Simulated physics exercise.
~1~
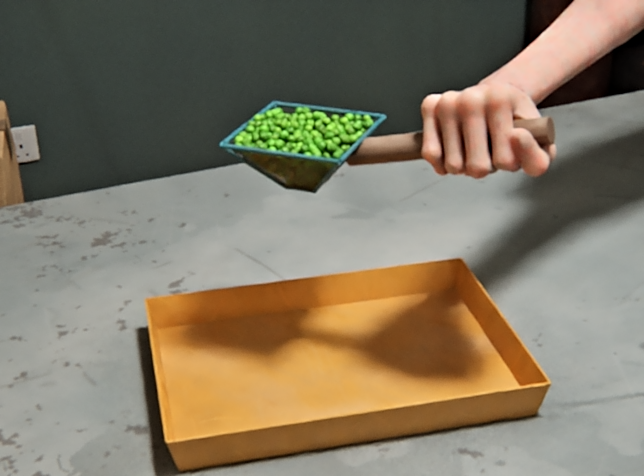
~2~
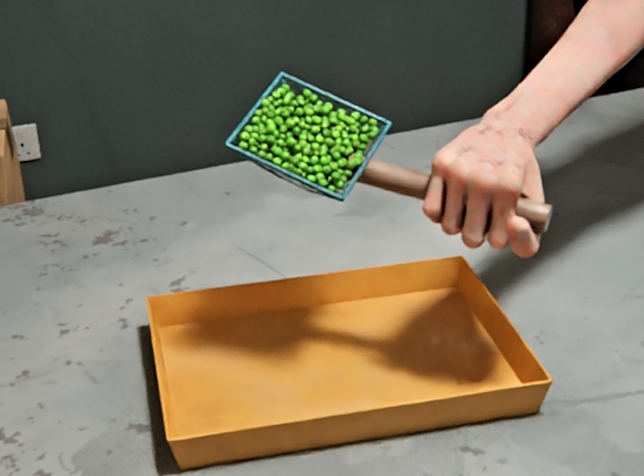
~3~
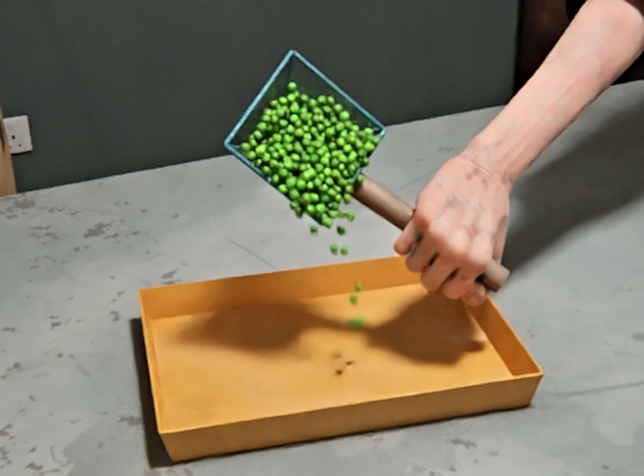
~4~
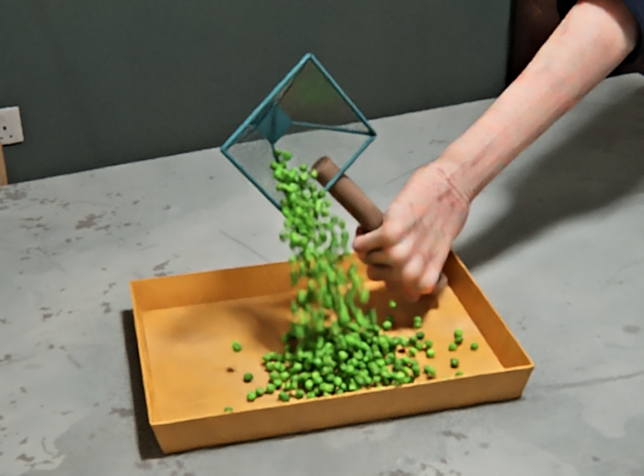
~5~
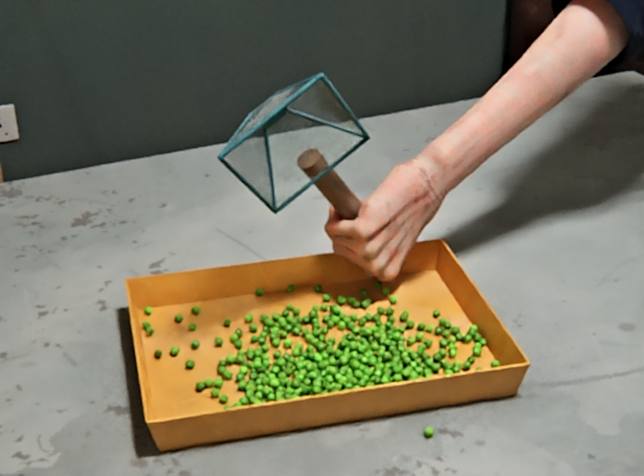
Green peas pour from a tilting scoop held by a hand and scatter across an orange tray.
